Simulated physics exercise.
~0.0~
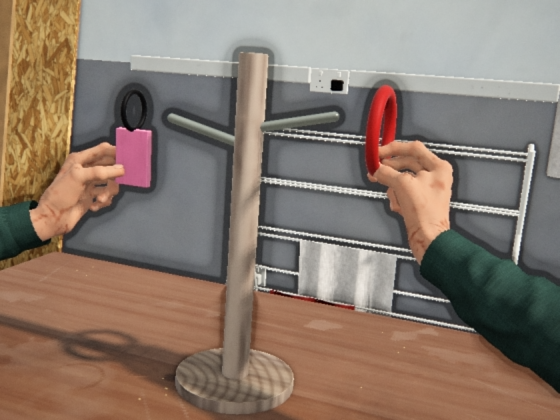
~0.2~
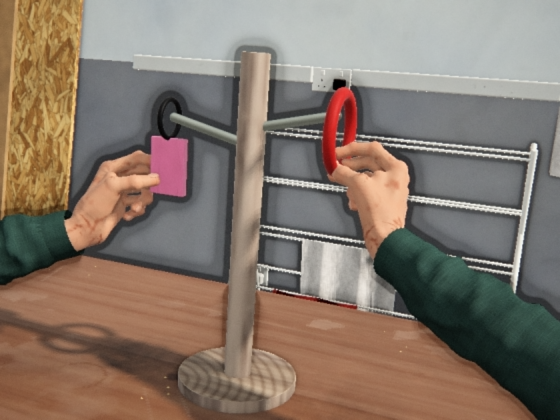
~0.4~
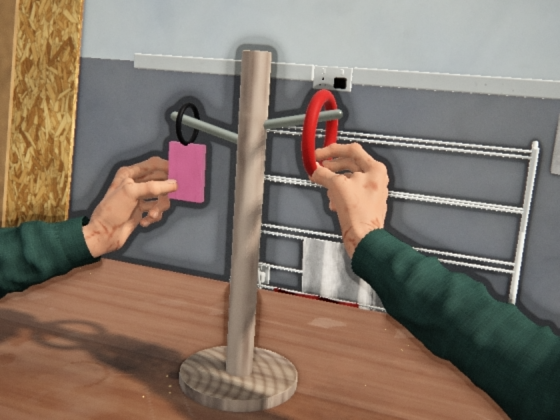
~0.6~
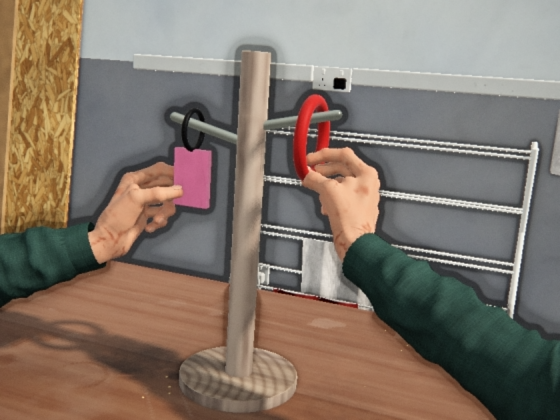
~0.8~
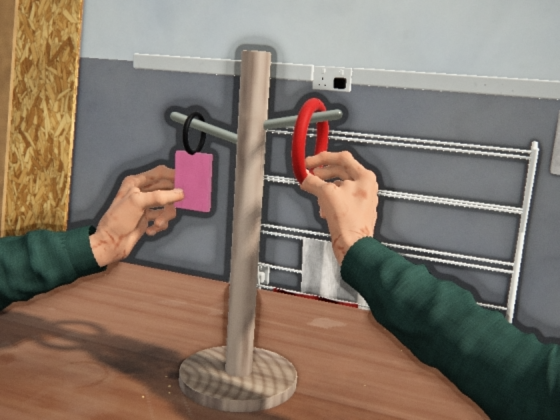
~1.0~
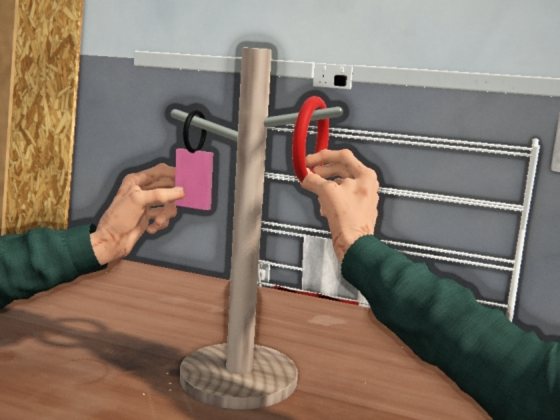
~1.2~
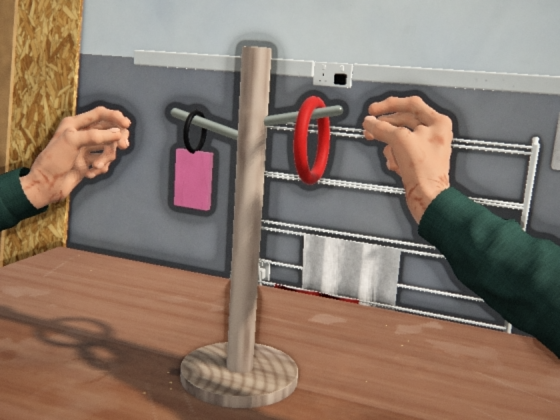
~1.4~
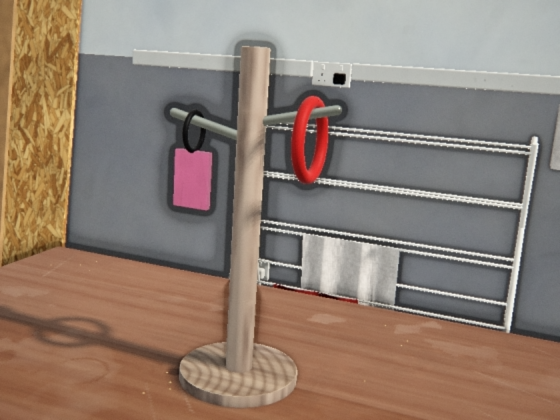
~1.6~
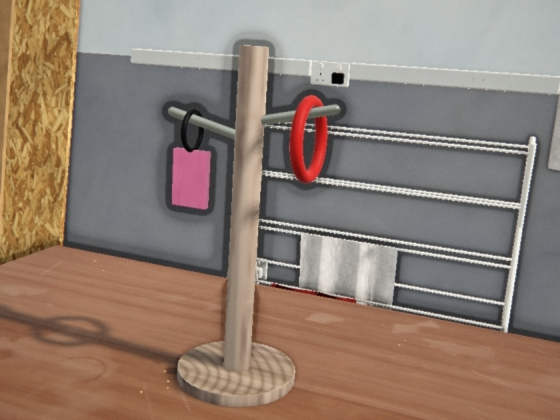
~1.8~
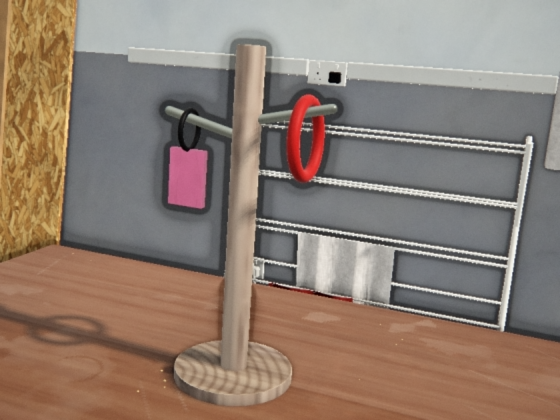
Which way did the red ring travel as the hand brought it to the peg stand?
The red ring moved to the left, toward the stand's post, as the hand slid it over the peg.
